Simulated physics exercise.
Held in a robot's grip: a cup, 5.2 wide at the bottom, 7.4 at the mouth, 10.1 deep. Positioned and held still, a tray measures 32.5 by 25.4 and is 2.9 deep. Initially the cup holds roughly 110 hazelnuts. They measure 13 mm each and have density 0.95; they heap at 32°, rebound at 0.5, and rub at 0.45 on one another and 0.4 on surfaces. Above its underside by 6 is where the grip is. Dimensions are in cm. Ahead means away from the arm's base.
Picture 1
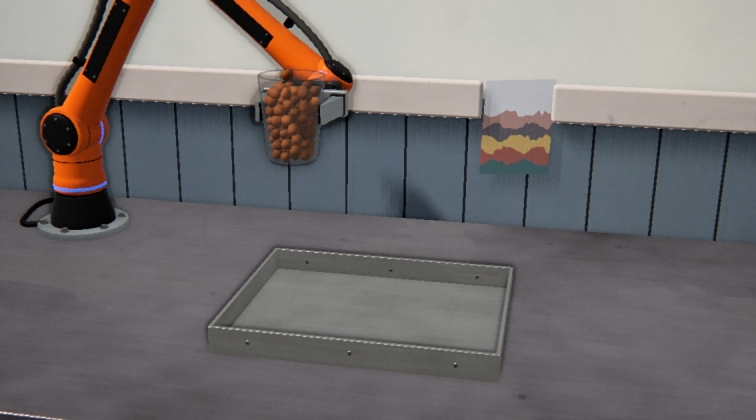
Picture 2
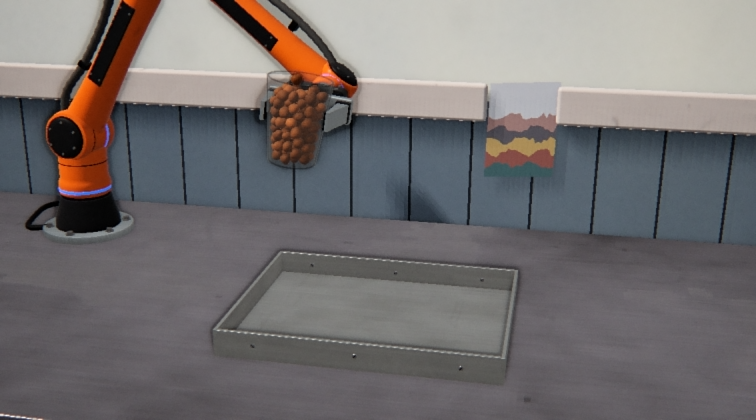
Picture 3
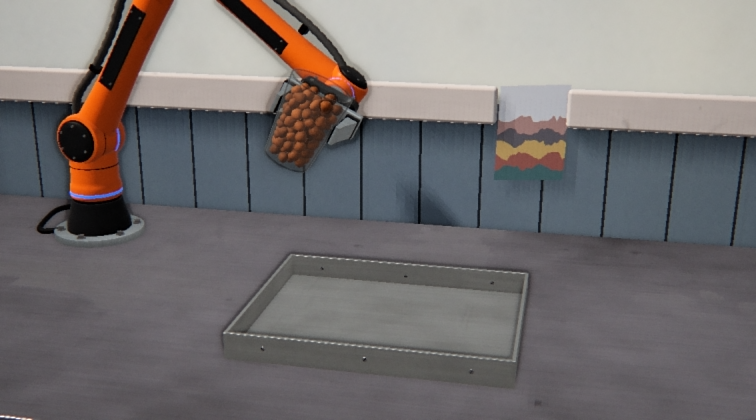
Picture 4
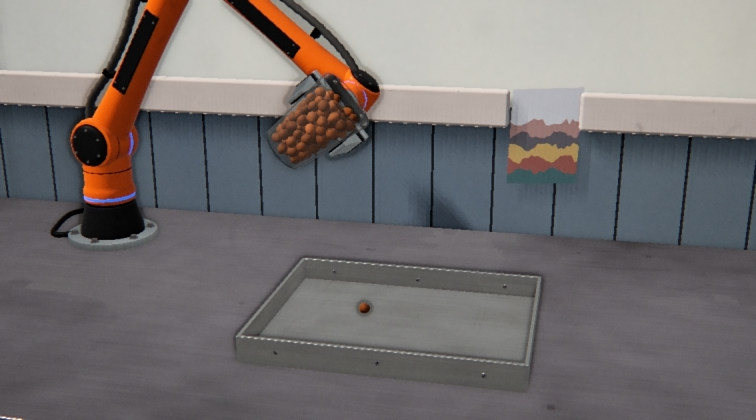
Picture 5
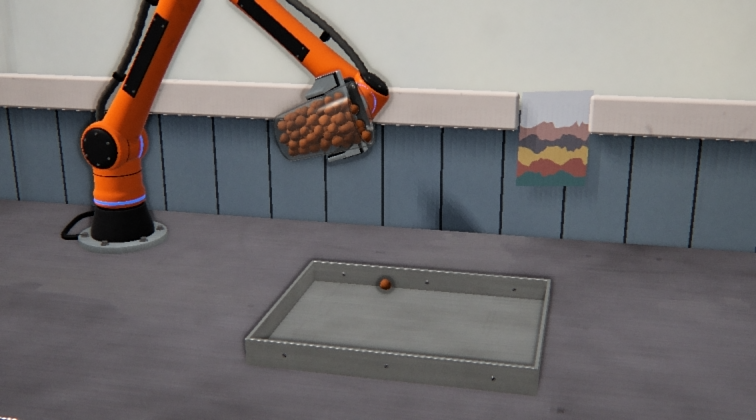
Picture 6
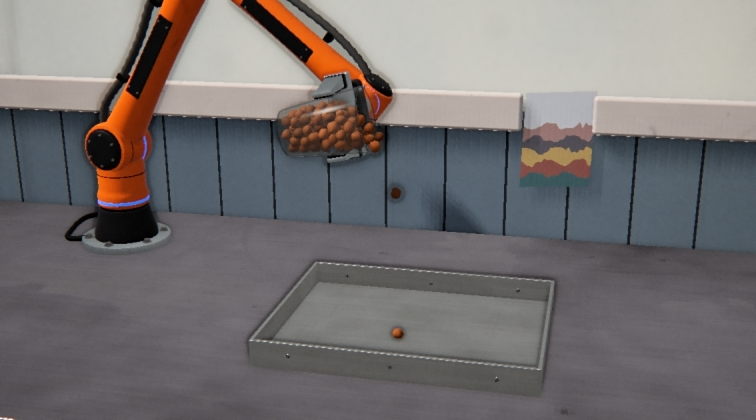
In the video, an orange robot arm tilts a clear cup full of hazelnuts steeply to the right above a gray, shallow tray, and a couple of the nuts drop out one after another, one landing in the tray.
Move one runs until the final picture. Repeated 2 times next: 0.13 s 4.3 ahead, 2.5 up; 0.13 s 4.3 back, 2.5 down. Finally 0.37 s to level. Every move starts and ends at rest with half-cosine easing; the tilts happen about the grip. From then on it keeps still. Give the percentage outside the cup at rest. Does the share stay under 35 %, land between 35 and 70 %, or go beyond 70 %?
It goes beyond 70 %.
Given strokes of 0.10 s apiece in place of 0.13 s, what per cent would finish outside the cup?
Estimate: Close to 100 percent.
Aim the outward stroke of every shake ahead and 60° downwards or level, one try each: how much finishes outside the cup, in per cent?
First try about 30 %, second try about 75 %.
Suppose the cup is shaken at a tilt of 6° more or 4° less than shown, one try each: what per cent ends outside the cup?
Estimates: 95 % then 75 %.
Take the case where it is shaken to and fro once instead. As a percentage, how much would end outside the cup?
Then about 70 per cent.
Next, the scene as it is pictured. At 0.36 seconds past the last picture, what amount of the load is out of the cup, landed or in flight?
Near 65 per cent so far.
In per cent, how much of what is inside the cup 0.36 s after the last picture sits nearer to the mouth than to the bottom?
Around 50 per cent of it.
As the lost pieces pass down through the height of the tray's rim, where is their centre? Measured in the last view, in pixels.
Estimated centre around (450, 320) in pixels.
Then, 0.36 s on, tilted 78° forward, highest piece 27 above the table; 52 in the tray, 37 in the cup, 23 in flight or on a rim.
Then, 0.71 s on, tilted 37° forward, highest piece 26 above the table; 90 in the tray, 18 in the cup, 3 on the table or floor, 1 in flight or on a rim.
Then, 1.09 s on, level, highest piece 23 above the table; 91 in the tray, 18 in the cup, 3 on the table or floor.
Then, 2.14 s on, level, highest piece 23 above the table; 91 in the tray, 18 in the cup, 3 on the table or floor.
In the end, 91 in the tray, 18 in the cup, 3 on the table or floor. That is 84 % outside the cup.
